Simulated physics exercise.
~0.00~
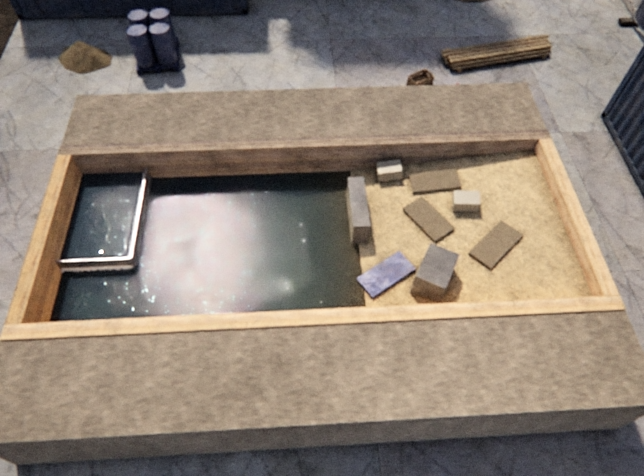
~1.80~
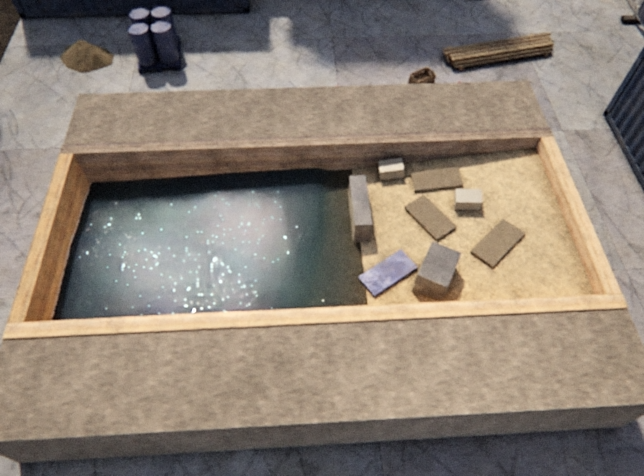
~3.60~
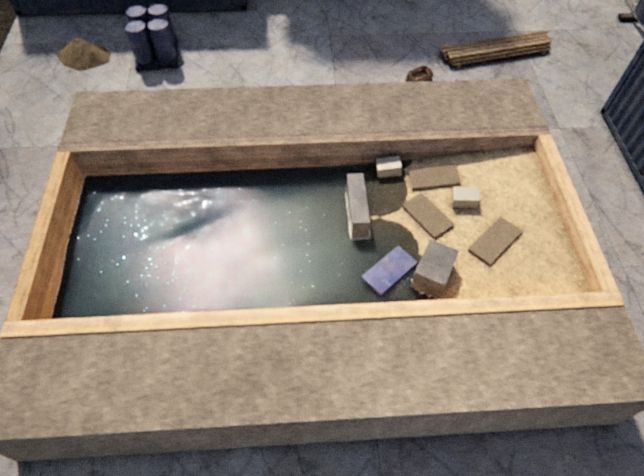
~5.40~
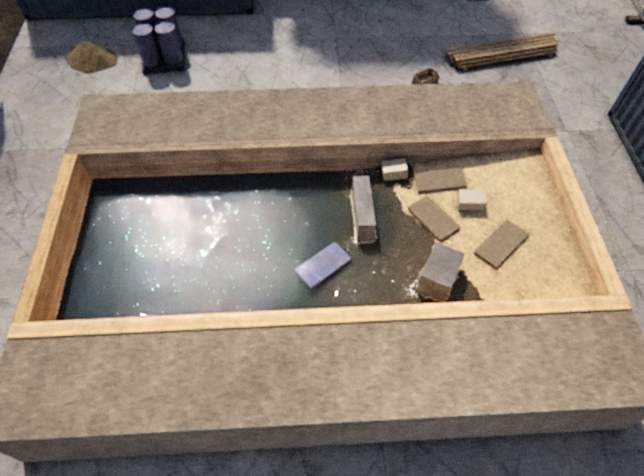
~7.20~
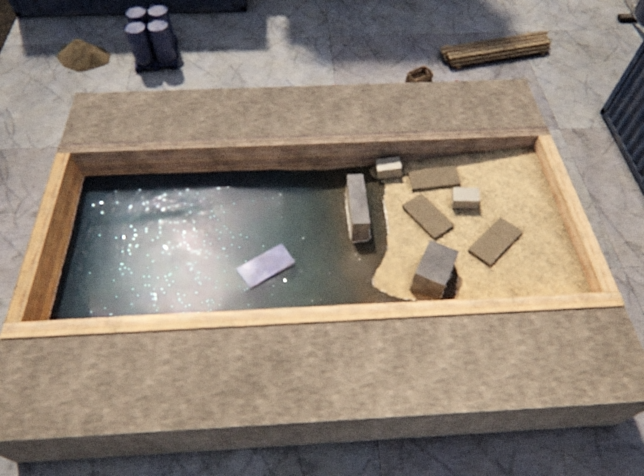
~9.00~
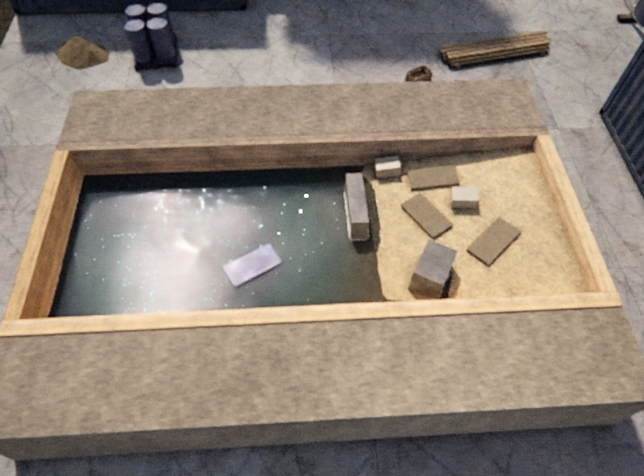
The clip shows a wooden-walled tank of water beside a sandy slope scattered with blocks and flat boards. After the enclosure at the left end disappears, water washes up the sand and lifts the blue board, which drifts left and ends afloat in the pool while the other pieces stay around the slope.
